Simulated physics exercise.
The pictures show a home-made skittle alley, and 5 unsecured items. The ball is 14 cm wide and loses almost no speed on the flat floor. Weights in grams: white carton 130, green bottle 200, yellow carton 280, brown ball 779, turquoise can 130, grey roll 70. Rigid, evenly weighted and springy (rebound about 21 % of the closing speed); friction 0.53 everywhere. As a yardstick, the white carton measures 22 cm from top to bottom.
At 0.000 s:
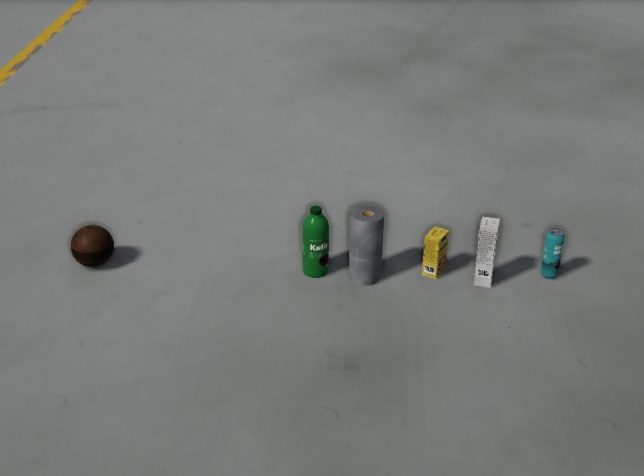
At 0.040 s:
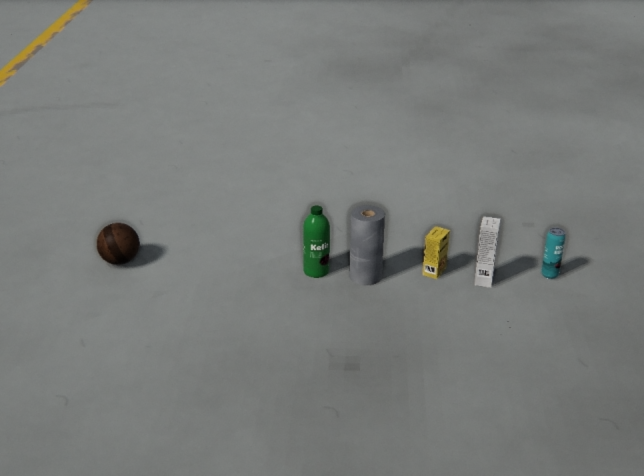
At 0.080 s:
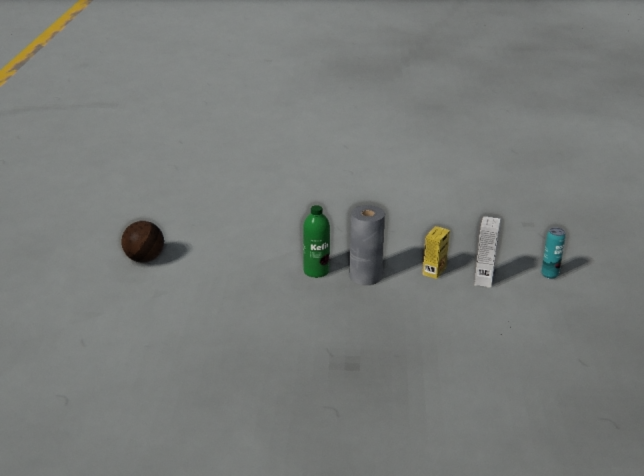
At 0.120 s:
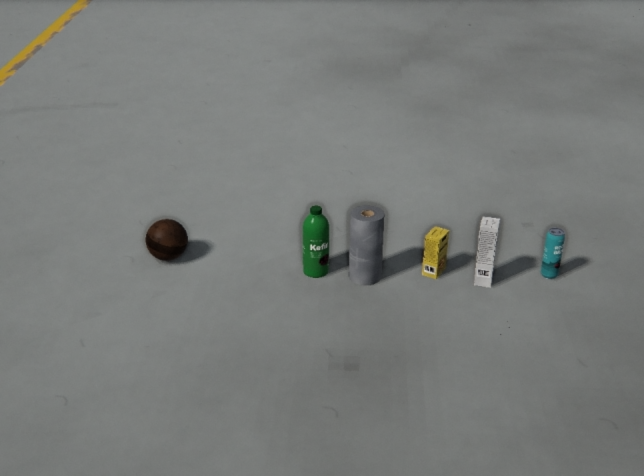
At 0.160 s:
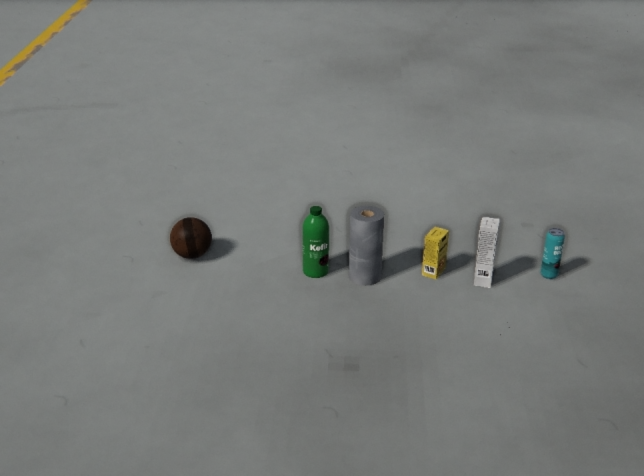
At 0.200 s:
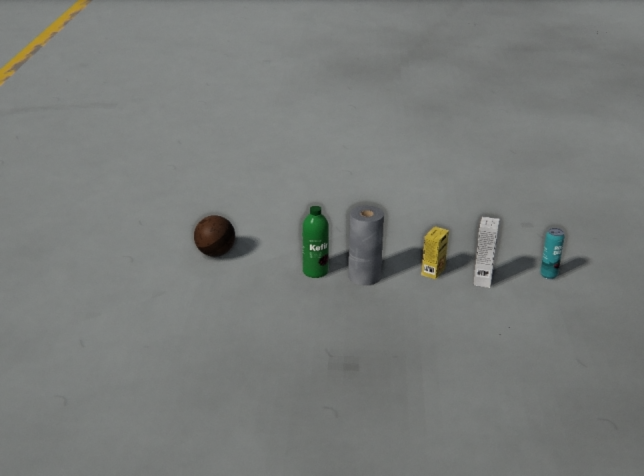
In this clip, a brown ball rolls steadily rightward across a grey floor from the left, partly closing the gap to a standing row of a green bottle, grey roll, yellow carton, white carton and turquoise can, which stay still.
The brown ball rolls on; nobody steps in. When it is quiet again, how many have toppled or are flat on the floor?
Things lost: Not one.
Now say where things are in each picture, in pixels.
In the first frame, 0 cm rolled; brown ball (92, 246); white carton (487, 252); green bottle (316, 240).
In the second frame, 8 cm rolled; brown ball (118, 244); grey roll (367, 246).
In the third frame, 16 cm rolled; brown ball (143, 242); turquoise can (554, 254).
In the fourth frame, 24 cm rolled; brown ball (167, 240); yellow carton (436, 253).
In the fifth frame, 31 cm rolled; brown ball (191, 238); grey roll (366, 246).
In the sixth frame, 39 cm rolled; brown ball (215, 236); white carton (486, 253); green bottle (316, 241).
By 0.40 s, 78 cm rolled; brown ball near (332, 227).
By 0.70 s, 137 cm rolled; brown ball near (497, 213).
By 0.90 s, 175 cm rolled; brown ball near (601, 205).
By 1.20 s, things are still on the move.
When it is over (1.3 s), all 5 within 8 cm of the start. End places, in pixels of the last picture, white carton near (486, 253), green bottle near (316, 241).
